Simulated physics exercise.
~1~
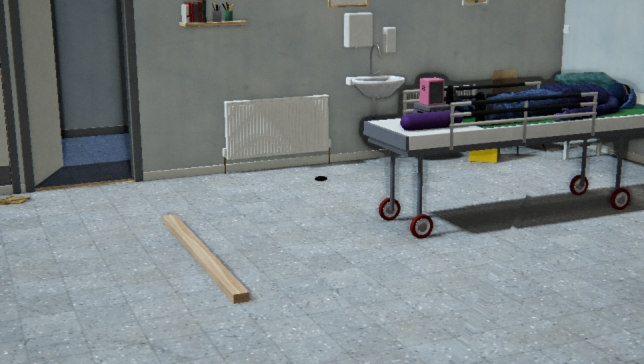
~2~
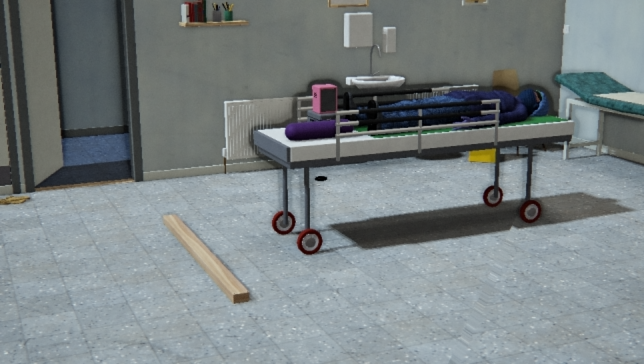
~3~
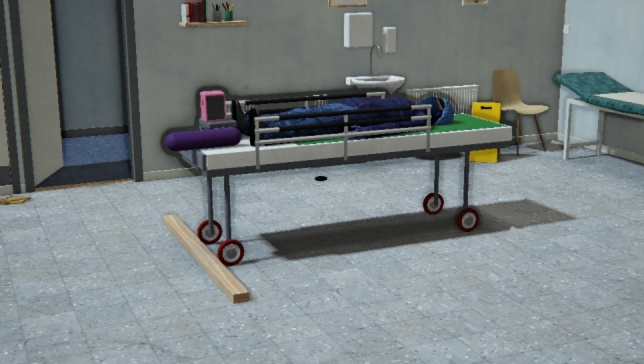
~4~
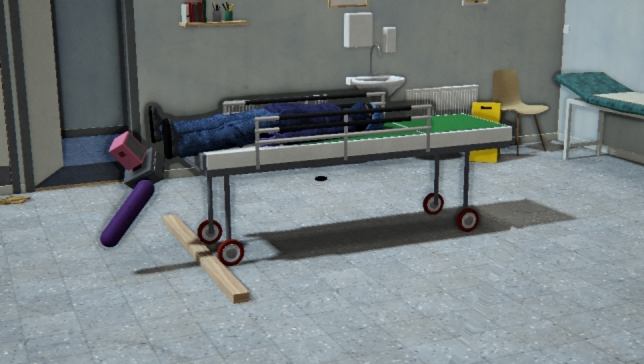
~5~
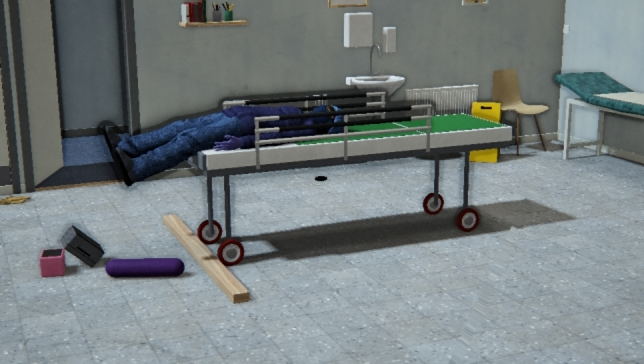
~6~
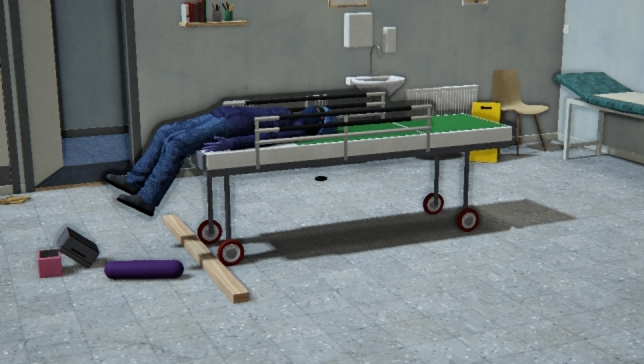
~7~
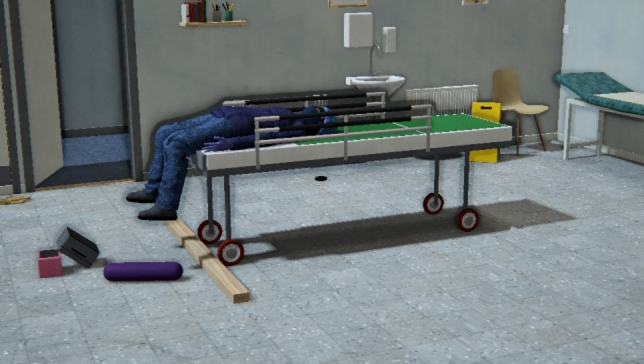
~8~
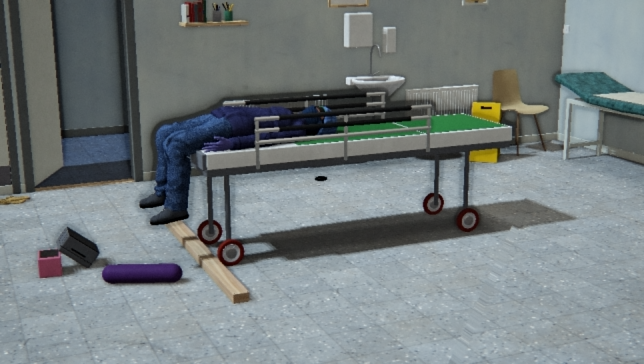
In a grey-walled hospital room with a pale tiled floor, a wheeled trolley carries a person in dark blue clothing, with a pink pump, a grey case and a purple gas bottle at its left end. It rolls left, with nobody pushing, towards a wooden sill on the floor. Its front wheels meet the sill and it stops short without tipping. The loose things keep going, slide off the end and drop to the floor. The person slides feet first after them, legs bending down over the edge. Finally the feet rest near the floor while the upper body stays on the trolley.
